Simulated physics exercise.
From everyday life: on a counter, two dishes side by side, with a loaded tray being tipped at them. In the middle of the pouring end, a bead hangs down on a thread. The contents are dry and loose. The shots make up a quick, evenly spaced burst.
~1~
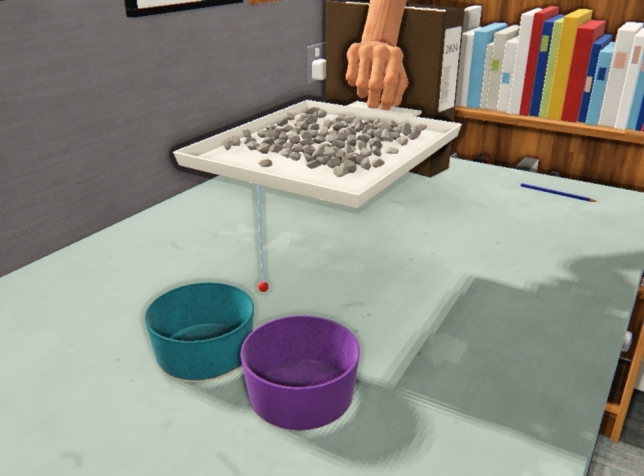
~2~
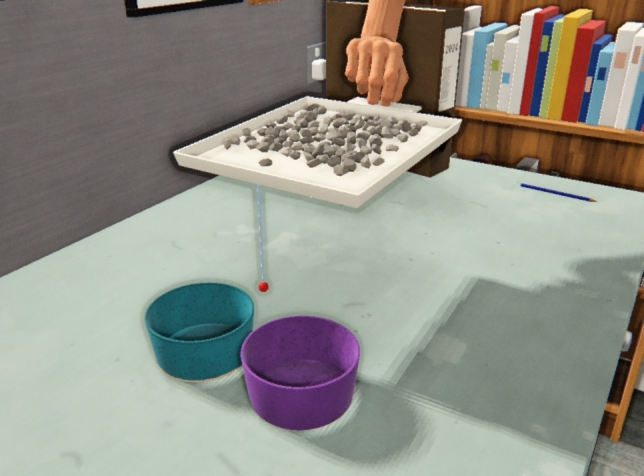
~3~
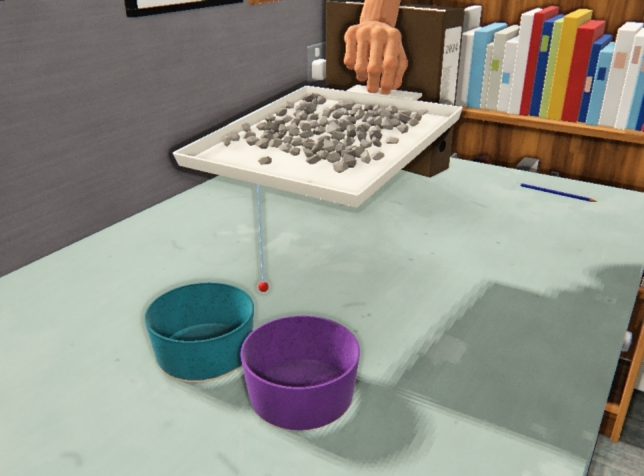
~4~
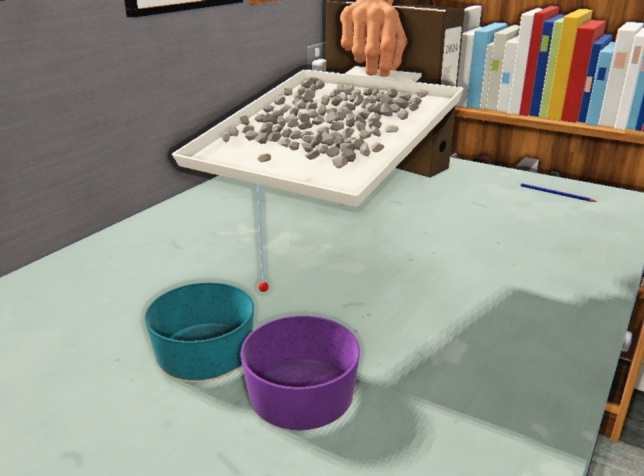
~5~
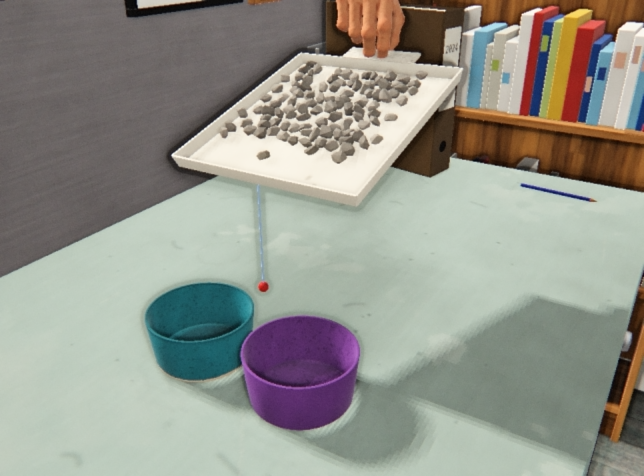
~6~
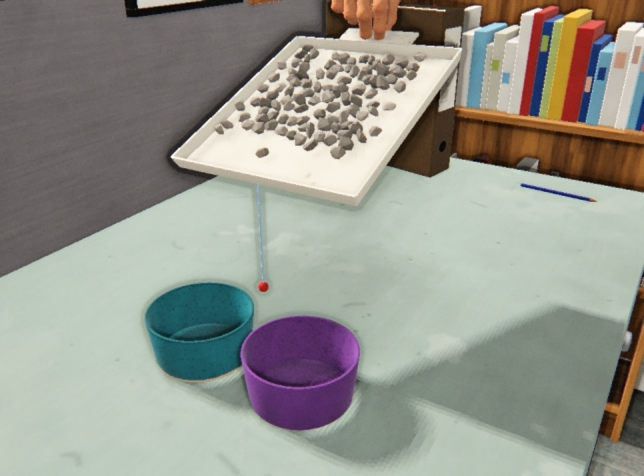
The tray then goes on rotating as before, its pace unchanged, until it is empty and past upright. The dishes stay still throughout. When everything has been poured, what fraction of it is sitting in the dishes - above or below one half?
Most of the load lands in the dishes.
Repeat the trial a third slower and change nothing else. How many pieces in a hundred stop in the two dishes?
Expected result: Around 80 per cent.
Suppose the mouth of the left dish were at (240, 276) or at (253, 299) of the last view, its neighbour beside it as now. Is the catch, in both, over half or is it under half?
In the first position a minority, in the second a minority.
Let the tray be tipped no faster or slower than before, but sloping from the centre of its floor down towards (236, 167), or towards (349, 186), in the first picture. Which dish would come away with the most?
Result, try one: Dish at left; try two: Dish at right.
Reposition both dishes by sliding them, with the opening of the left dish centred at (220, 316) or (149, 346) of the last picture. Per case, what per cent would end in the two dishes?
The first position comes out at 60 per cent, the other at 20 per cent.
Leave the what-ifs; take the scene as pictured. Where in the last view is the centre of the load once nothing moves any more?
Somewhere close to (208, 353) in the last picture.
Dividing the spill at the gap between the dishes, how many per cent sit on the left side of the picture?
80 %, near enough.
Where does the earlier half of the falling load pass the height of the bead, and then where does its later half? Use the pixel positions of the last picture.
(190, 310), then (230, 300).
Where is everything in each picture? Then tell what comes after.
Corners of the pouring end at (178, 152) and (357, 193), level; middle of the load at (333, 139), bits of gravel; left dish at (164, 355); right dish at (267, 402); bead on its thread at (264, 287), in the first picture.
Corners of the pouring end at (178, 152) and (357, 193), level; middle of the load at (333, 136), in the second picture.
Corners of the pouring end at (177, 152) and (356, 193), tipped barely, level across its low end; middle of the load at (332, 129), in the third picture.
Corners of the pouring end at (177, 153) and (356, 193), tipped a little, level across its low end; middle of the load at (331, 119), in the fourth picture.
Corners of the pouring end at (176, 154) and (355, 193), tipped clearly, level across its low end; middle of the load at (330, 108), in the fifth picture.
Corners of the pouring end at (175, 156) and (354, 193), tipped clearly, level across its low end; middle of the load at (327, 98); left dish at (164, 355); right dish at (267, 402), in the sixth picture.
Soon after the last picture, tray tipped steeply; nearly all on the tray; a small part in the air.
A little later, tray tipped past a quarter turn; about a quarter on the tray; a small part in the right dish; about a third in the left dish; about a quarter outside both; a small part in the air.
Later still, tray tipped past a quarter turn; about a quarter in the right dish; about half in the left dish; about a third outside both.
At rest, tray tipped past a quarter turn; about a quarter in the right dish; about half in the left dish; about a third outside both.
